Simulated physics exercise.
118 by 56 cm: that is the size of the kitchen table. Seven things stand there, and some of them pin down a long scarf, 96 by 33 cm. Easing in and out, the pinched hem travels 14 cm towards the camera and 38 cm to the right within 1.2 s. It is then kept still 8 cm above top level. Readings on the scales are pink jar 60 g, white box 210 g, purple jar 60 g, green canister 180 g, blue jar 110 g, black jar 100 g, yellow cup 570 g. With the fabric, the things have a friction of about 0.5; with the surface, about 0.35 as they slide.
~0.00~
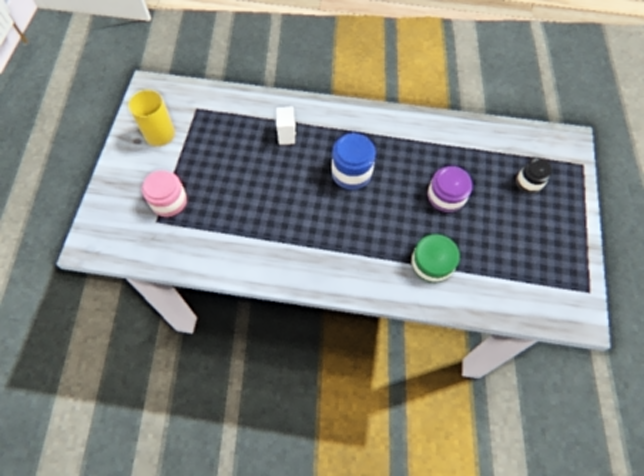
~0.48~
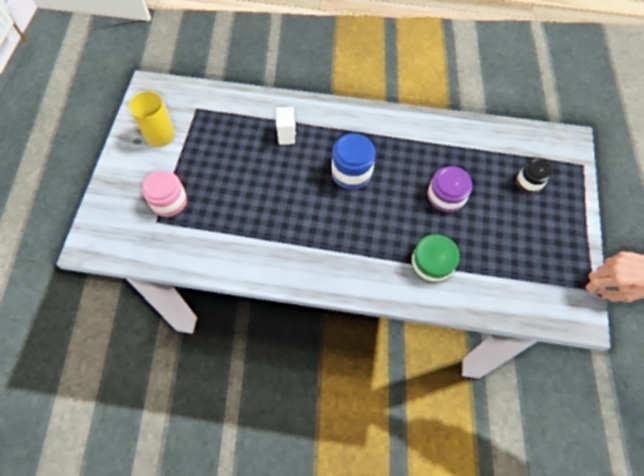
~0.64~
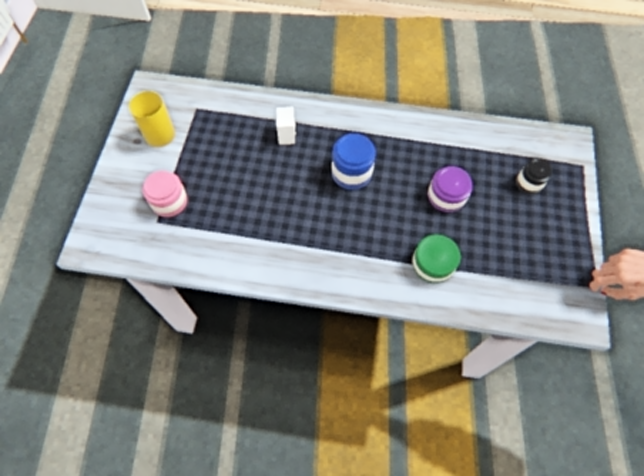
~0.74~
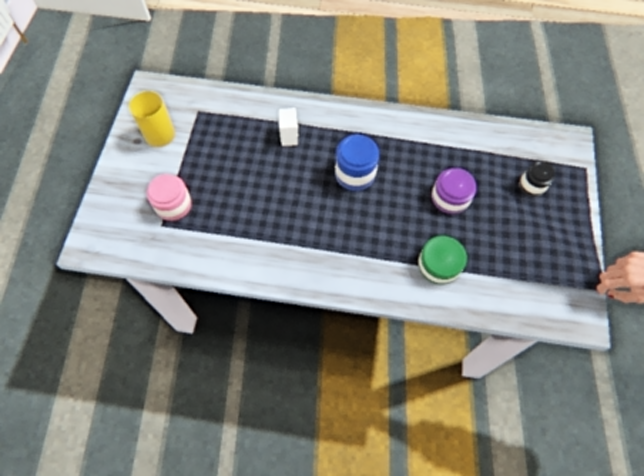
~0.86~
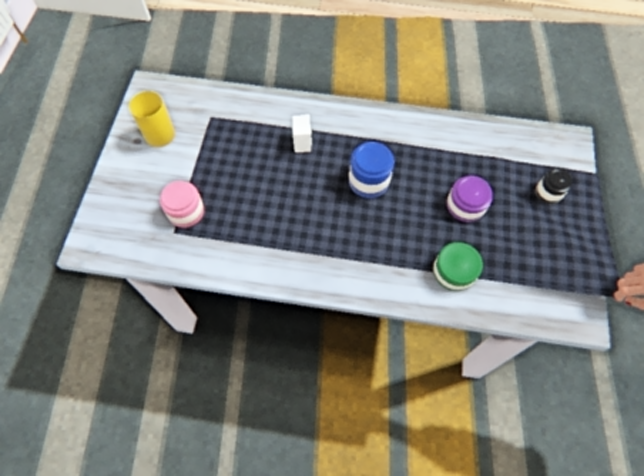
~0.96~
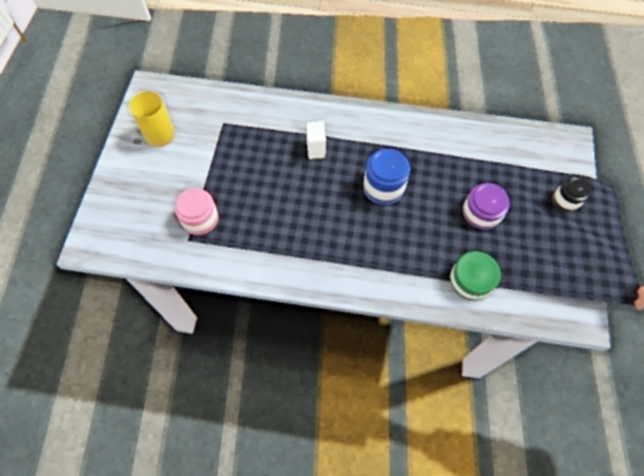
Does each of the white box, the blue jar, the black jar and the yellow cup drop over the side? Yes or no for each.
White box - no, blue jar - no, black jar - yes, yellow cup - no.
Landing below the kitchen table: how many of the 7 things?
I make it 2.
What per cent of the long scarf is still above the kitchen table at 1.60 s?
I'd say close to 65 per cent of it.
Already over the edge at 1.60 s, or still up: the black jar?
Black jar: Fallen.
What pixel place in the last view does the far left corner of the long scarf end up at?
That corner settles near pixel (357, 176) in the last view.
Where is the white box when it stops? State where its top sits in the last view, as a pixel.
Around (466, 195).
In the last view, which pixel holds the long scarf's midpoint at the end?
Centre in the last view: Approx. (561, 283).
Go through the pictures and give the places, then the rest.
The first frame shows shows, white box (285, 116); blue jar (354, 148); black jar (540, 167); yellow cup (146, 103); long scarf corners (156, 223) (196, 108) (584, 165) (590, 294).
The second frame shows shows, long scarf corners (156, 223) (196, 108); grip (594, 291).
The third frame shows shows, long scarf corners (157, 223) (196, 108); grip (598, 289).
The fourth frame shows shows, purple jar (458, 182); blue jar (358, 149); white box (288, 118); long scarf corners (161, 227) (198, 111); grip (605, 292).
The fifth frame shows shows, purple jar (474, 190); blue jar (373, 157); white box (302, 124); long scarf corners (174, 234) (210, 117); grip (622, 299).
The sixth frame shows shows, white box (316, 131); blue jar (389, 164); black jar (579, 186); yellow cup (146, 104); long scarf corners (188, 241) (223, 123) (613, 186); grip (642, 307).
After 1.2 s, 85 % of the long scarf is still over the top; black jar 22 cm off its start, blue jar 19 cm off its start, white box 19 cm off its start.
After 1.4 s, 70 % of the long scarf is still over the top; black jar over the edge, blue jar 31 cm off its start, white box 31 cm off its start.
After 1.6 s, 65 % of the long scarf is still over the top; black jar over the edge, blue jar 39 cm off its start at (524, 222), white box 39 cm off its start at (439, 183).
After 1.8 s, 55 % of the long scarf is still over the top; black jar over the edge, blue jar 44 cm off its start, white box 44 cm off its start.
After 3.4 s, 55 % of the long scarf is still over the top; black jar over the edge, blue jar 45 cm off its start at (553, 239), white box 45 cm off its start at (466, 195), yellow cup 0 cm off its start at (146, 104).
